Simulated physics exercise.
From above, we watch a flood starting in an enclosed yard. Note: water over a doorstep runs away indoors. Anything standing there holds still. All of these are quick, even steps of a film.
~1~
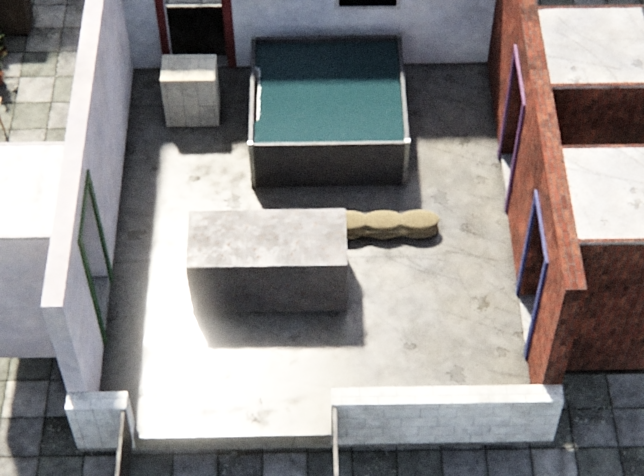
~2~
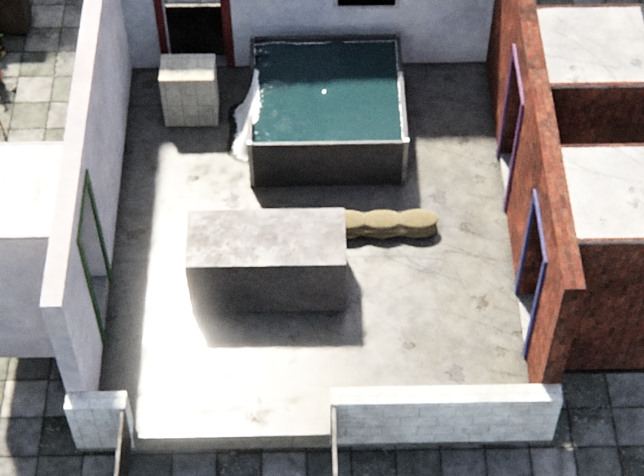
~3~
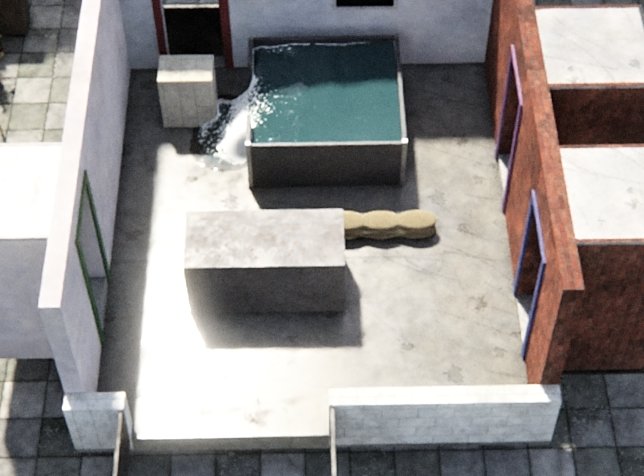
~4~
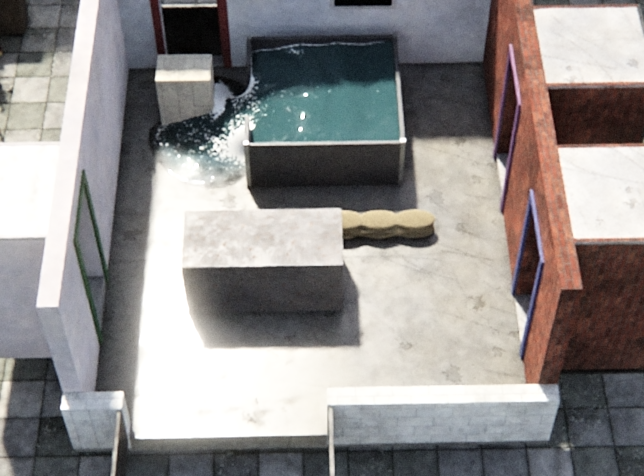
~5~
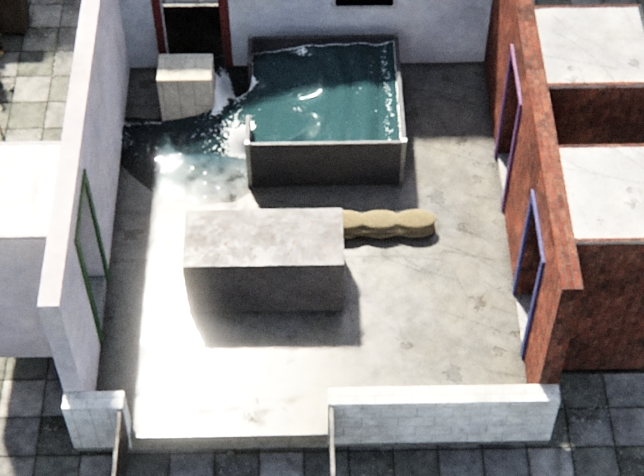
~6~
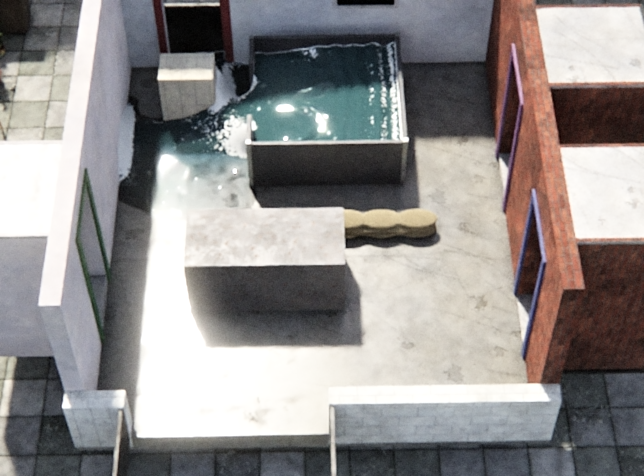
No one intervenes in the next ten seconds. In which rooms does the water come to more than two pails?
At the end, the red door passes two buckets of inflow; the blue door stays within two buckets of inflow; the purple door stays within two buckets of inflow; the green door stays within two buckets of inflow.
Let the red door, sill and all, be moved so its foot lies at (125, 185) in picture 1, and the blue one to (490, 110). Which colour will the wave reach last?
My answer: The purple door.
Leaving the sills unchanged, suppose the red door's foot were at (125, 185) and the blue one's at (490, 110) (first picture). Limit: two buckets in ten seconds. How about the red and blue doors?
What happens next: The red one overflows, and the blue one overflows.
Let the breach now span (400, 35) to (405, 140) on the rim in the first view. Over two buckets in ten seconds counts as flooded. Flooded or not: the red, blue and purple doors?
Red: Above the limit, blue: Above the limit, purple: Above the limit.
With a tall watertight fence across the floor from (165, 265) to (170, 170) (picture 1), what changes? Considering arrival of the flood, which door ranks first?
Answer: The one in red.
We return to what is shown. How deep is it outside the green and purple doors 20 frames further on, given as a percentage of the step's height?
Some 50 percent, then some 0 percent.
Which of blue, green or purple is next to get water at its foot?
That would be the green door.
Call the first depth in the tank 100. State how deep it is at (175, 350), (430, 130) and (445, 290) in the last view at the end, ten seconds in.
6, 2 and 2 per cent, roughly.
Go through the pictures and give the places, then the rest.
The first frame shows still water in the tank at (328, 92).
In the second frame, the front is at (240, 158), out from the gap at (255, 116).
In the third frame, the front is at (199, 154), out from the gap at (253, 119).
In the fourth frame, the front is at (154, 142), out from the gap at (252, 120).
In the fifth frame, water pours out at (253, 119) and has run to (122, 157).
In the sixth frame, water pours out at (254, 117) and has run to (119, 190).
A moment on, water covers 20 % of the floor; the red door over two buckets in, the blue door not reached, the purple door not reached, the green door wet at the sill, nothing in.
Next, water covers 40 % of the floor; the red door far over two buckets in, the blue door not reached, the purple door not reached, the green door wet at the sill, nothing in.
Then, water covers 45 % of the floor; the red door far over two buckets in, the blue door not reached, the purple door not reached, the green door wet at the sill, nothing in.
Later, water covers 70 % of the floor; the red door far over two buckets in, the blue door wet at the sill, nothing in, the purple door wet at the sill, nothing in, the green door wet at the sill, nothing in.
In the end, water covers 95 % of the floor; the red door far over two buckets in, the blue door wet at the sill, nothing in, the purple door wet at the sill, nothing in, the green door wet at the sill, nothing in.
